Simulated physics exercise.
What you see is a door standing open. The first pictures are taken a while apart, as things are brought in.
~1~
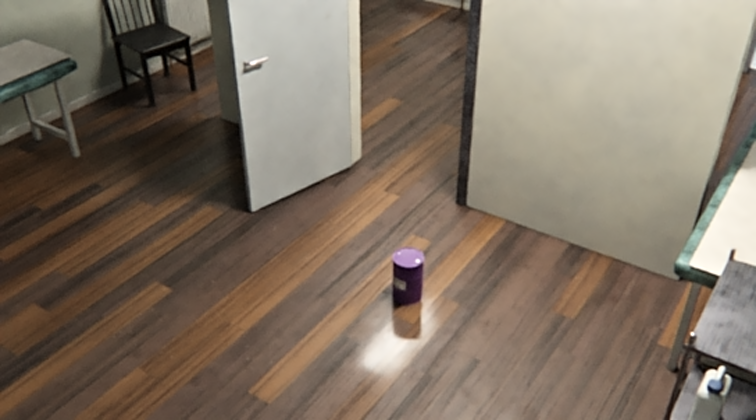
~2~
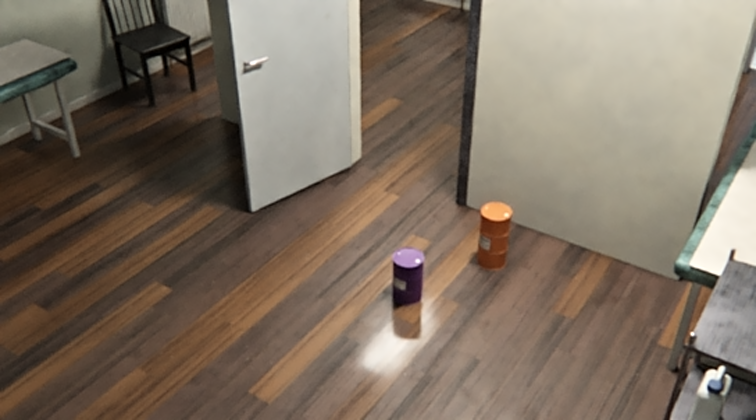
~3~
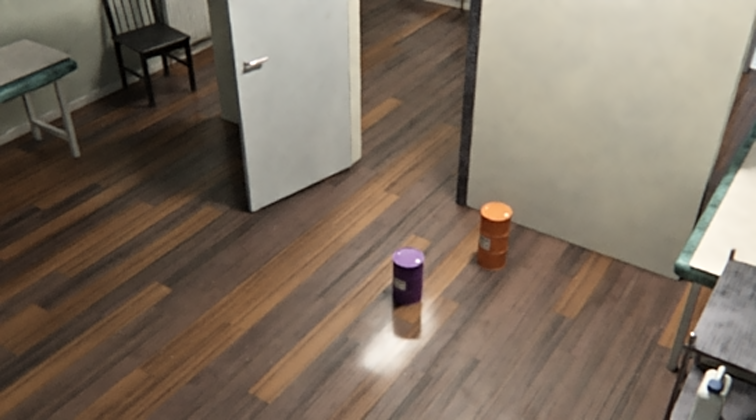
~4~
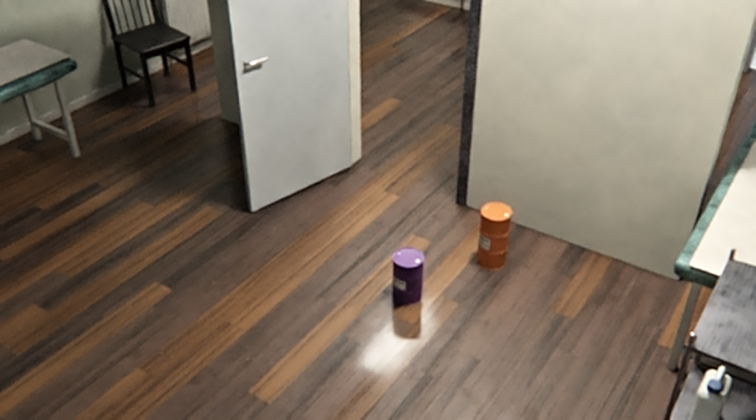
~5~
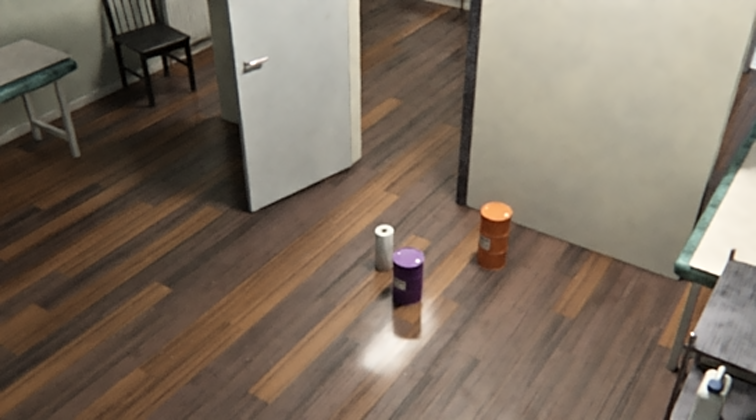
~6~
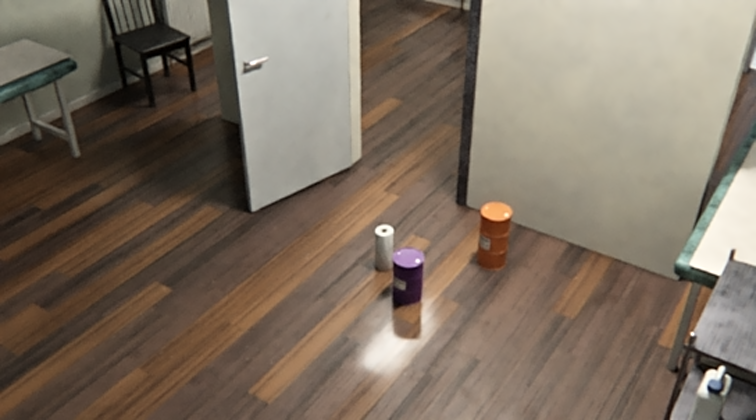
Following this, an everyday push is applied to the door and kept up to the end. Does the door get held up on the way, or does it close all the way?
Seems the door lines up with the frame at the end.
Then, 0.70 s on from there, open by 80°.
Then, 1.20 s on from there, open by 50°.
Then, 1.70 s on from there, open by 19°.
In the end, open by 0°; all 3 unmoved. At the end, from the last picture's camera, white roll near (384, 249).
